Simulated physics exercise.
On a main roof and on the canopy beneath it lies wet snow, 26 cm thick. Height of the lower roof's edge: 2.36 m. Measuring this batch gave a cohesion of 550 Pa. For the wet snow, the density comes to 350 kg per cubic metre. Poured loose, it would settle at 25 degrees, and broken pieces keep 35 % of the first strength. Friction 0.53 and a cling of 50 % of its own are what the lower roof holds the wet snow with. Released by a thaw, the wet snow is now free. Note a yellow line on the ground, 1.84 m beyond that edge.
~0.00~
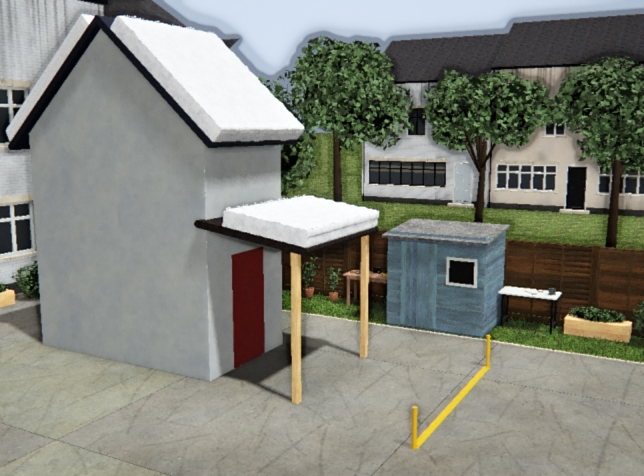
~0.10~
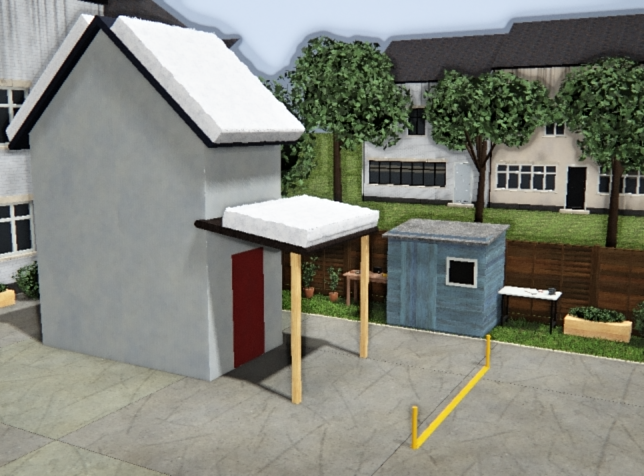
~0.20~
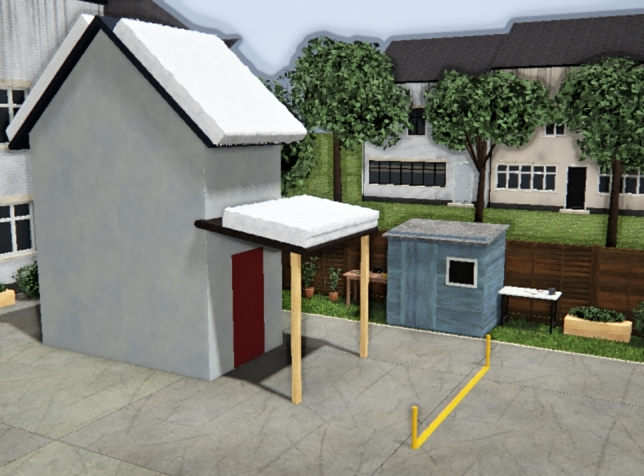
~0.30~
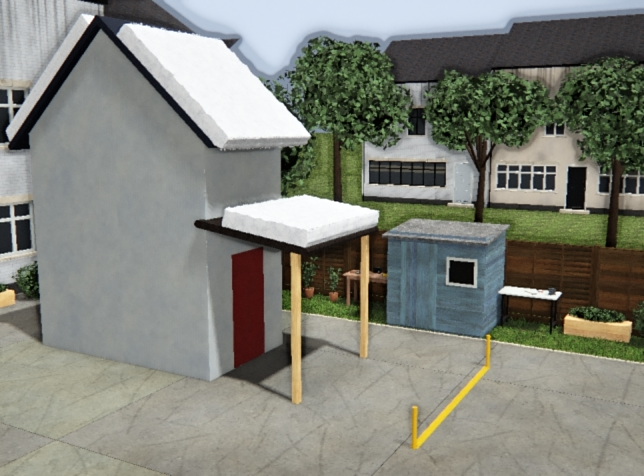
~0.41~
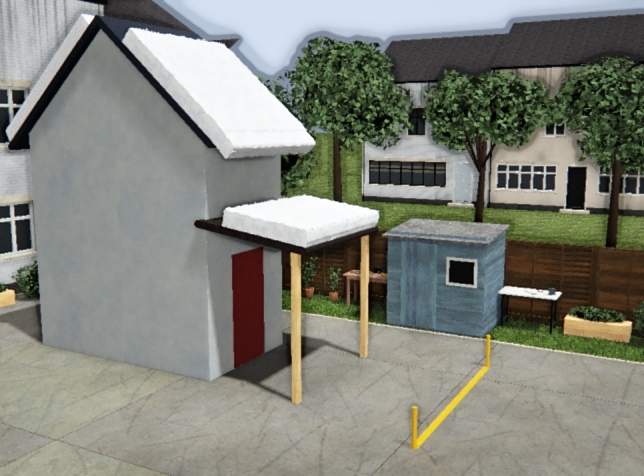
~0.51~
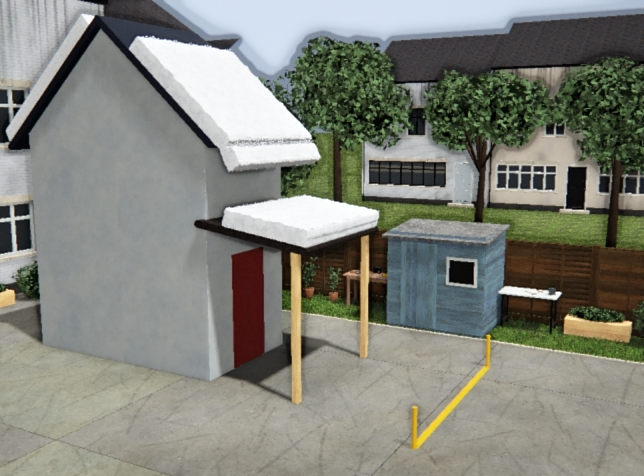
Thick white snow slides slowly down the main roof and begins cracking past its edge.
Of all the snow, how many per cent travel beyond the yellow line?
Something like 25 %.
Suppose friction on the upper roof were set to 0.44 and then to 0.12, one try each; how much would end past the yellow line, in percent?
It would be 16 % the first time and 35 % the second.
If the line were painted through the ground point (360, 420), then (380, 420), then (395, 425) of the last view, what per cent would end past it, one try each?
First try 45 per cent, second 40 per cent, third 35 per cent.
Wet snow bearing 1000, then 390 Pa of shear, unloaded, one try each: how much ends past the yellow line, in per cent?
Result: 8 % for the first case, 30 % for the second.
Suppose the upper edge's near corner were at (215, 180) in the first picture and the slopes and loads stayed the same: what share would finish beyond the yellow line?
Roughly 2 per cent.
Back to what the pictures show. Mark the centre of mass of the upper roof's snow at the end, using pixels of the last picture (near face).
Somewhere about (379, 360), I'd say.
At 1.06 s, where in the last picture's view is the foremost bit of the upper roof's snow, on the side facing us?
You'll find it close to (298, 224).
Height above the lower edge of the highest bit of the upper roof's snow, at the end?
Roughly 0.6 m.
After 1.06 s, none is below the lower edge and 0 % is past the line.
After 1.70 s, 30 % is below the lower edge and 0 % is past the line.
After 2.35 s, 57 % is below the lower edge and 24 % is past the line.
After 3.00 s, 57 % is below the lower edge and 25 % is past the line.
After 3.30 s, at the end, 57 % is below the lower edge and 25 % is past the line.
